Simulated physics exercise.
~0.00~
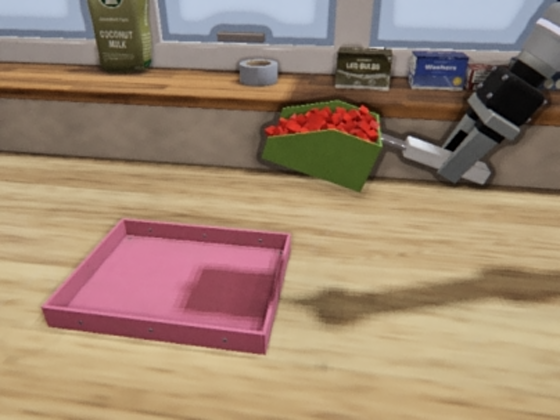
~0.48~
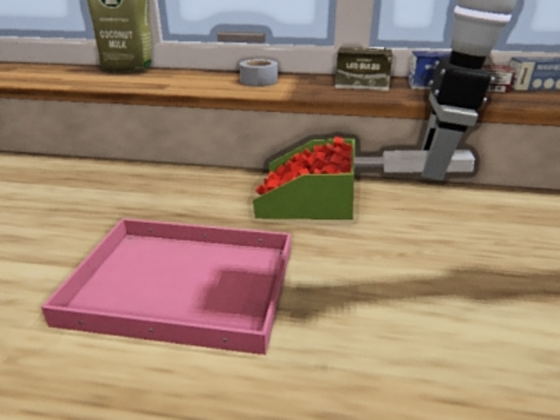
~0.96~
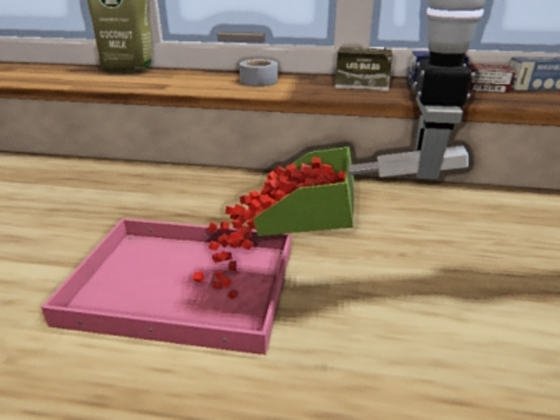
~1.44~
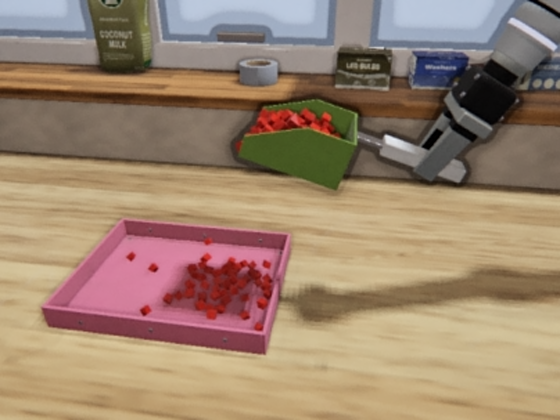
On a wooden counter, a robot arm tips some red pieces into a pink tray.
